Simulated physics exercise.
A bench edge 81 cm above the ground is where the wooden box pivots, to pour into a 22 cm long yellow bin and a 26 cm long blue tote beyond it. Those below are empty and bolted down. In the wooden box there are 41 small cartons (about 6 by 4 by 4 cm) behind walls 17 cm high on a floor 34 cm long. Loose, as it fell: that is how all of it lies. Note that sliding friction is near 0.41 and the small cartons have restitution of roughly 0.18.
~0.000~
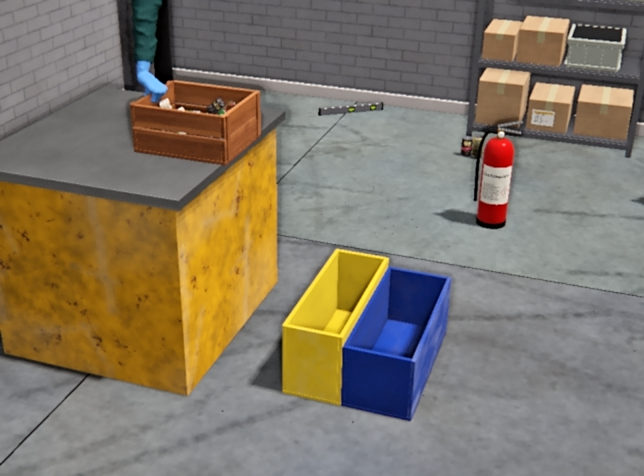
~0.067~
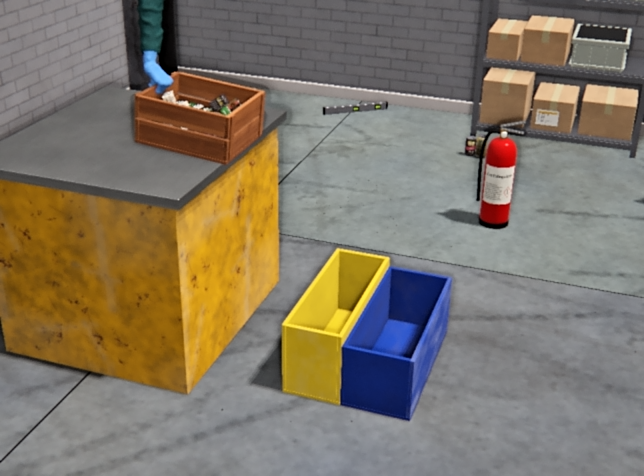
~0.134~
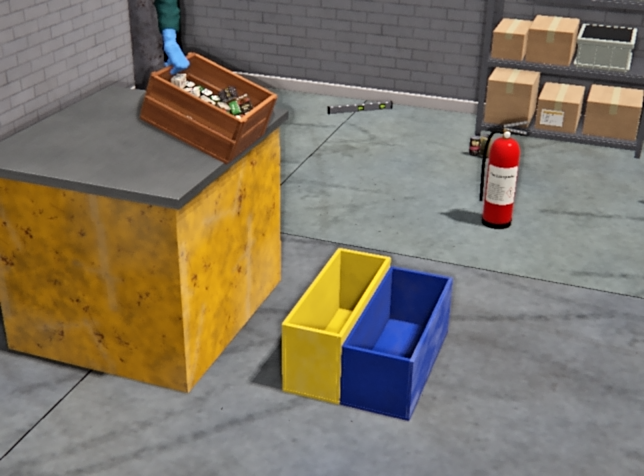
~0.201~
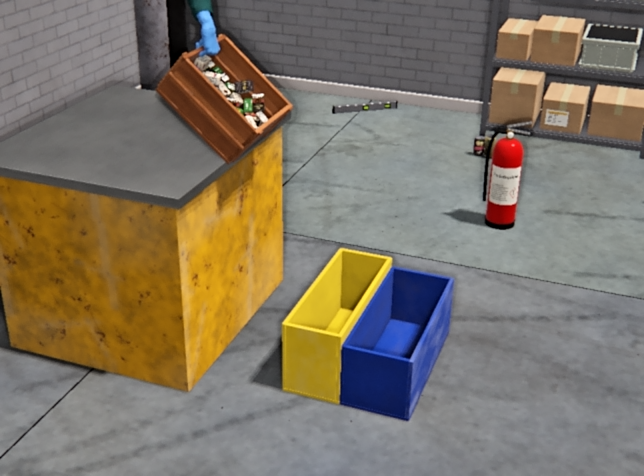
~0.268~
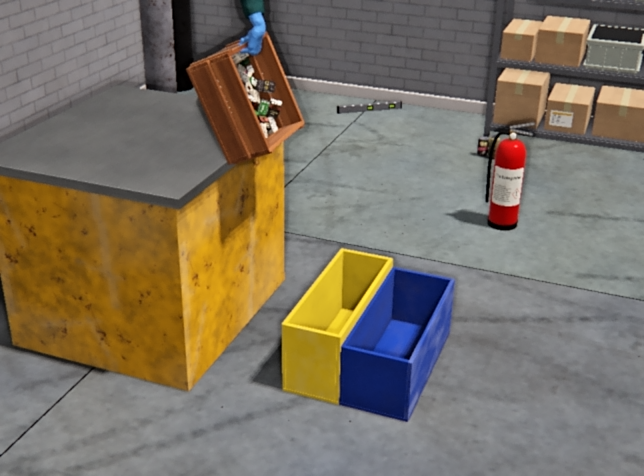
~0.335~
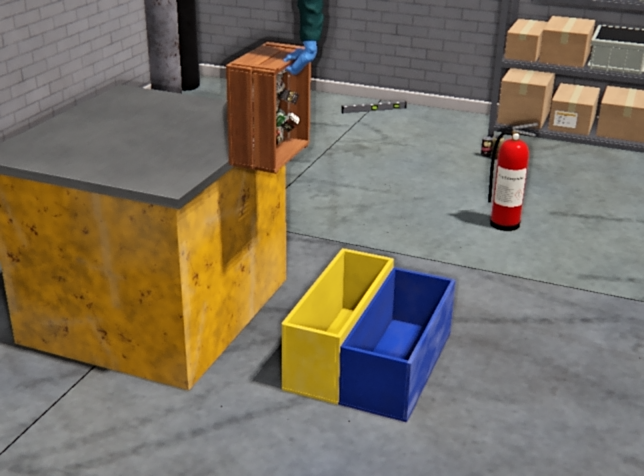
In this clip, a blue-gloved hand tilts a wooden box of small items at the edge of a yellow-sided bench until it stands on its side, the items still inside, while a yellow bin and blue tote sit on the floor.
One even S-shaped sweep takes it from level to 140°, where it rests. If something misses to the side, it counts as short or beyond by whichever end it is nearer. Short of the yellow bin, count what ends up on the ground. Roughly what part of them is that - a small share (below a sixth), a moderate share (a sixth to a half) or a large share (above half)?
It is a small share, below a sixth.
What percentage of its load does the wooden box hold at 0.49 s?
Reading: Approx. 70 %.
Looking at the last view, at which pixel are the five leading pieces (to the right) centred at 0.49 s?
Their centre is around (348, 158).
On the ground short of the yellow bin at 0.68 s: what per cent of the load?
Share: About 0 %.
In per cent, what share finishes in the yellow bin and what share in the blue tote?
45 and 50 %.
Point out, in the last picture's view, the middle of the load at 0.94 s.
Estimated centre in the last picture: (358, 348).
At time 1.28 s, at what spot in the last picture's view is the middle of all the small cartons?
Somewhere around (359, 349) in pixels.
After 0.49 s, tilt 134°; 28 still in the wooden box and 13 in the air.
After 0.68 s, tilt 140°; 12 in the yellow bin, 7 in the blue tote and 22 in the air.
After 0.94 s, tilt 140°; 20 in the yellow bin, 20 in the blue tote and 1 on the ground short of the yellow bin.
Final count (at 1.28 s), 19 in the yellow bin, 20 in the blue tote and 2 on the ground short of the yellow bin. Asked share, 2 of 41, 5 per cent.
